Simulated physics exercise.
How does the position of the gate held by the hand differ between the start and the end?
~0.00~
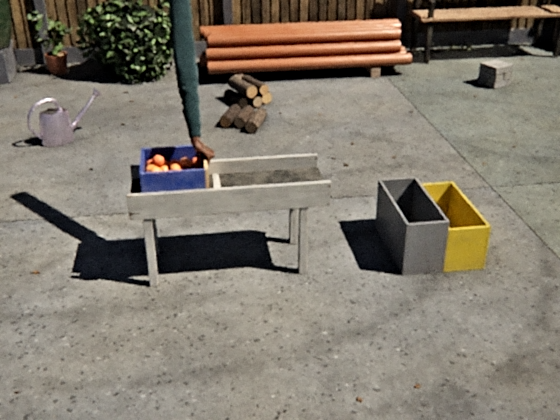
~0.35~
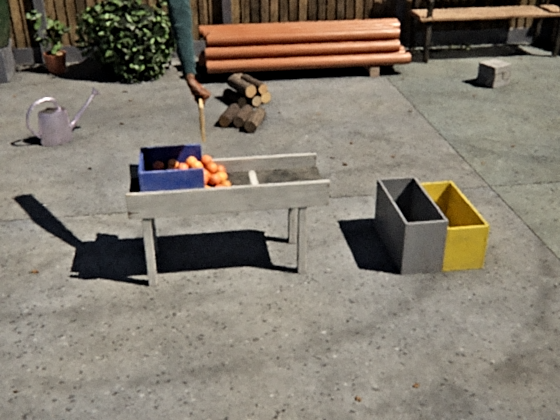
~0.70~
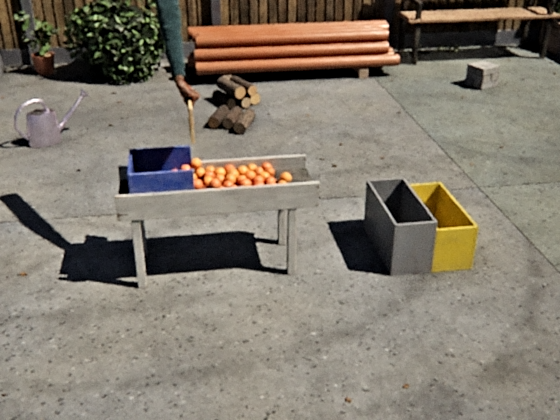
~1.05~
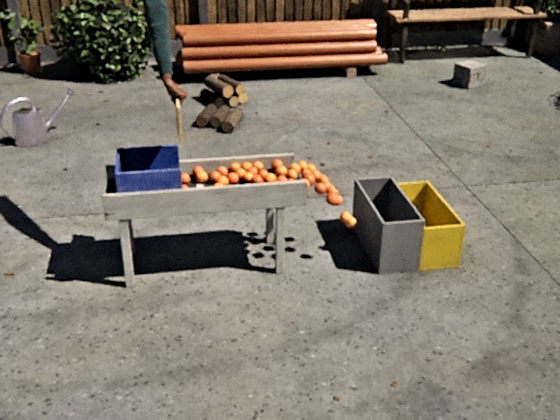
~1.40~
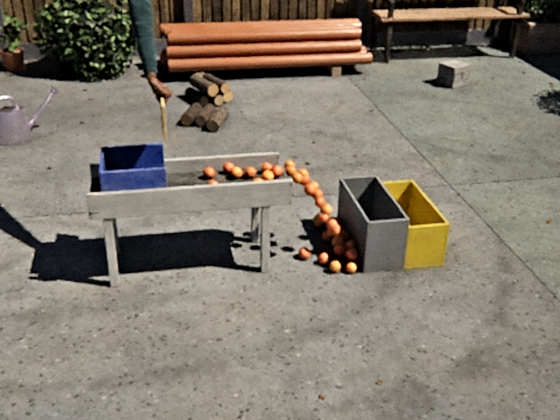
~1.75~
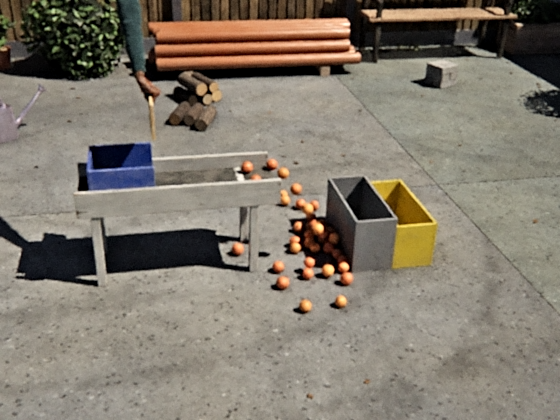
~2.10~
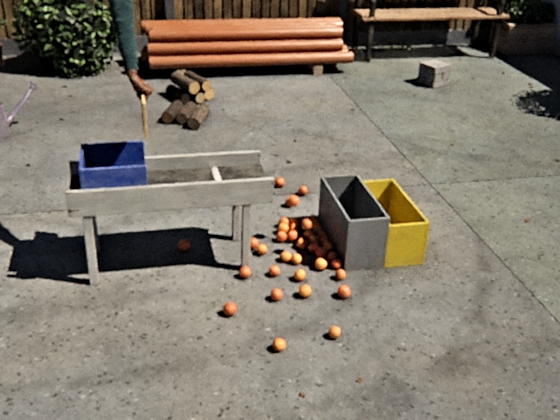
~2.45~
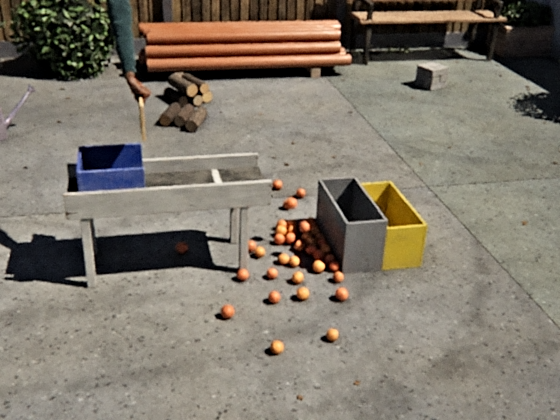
At the start the gate is down at the right side of the blue box. By the end the hand is holding it up, clear above the box's right end.
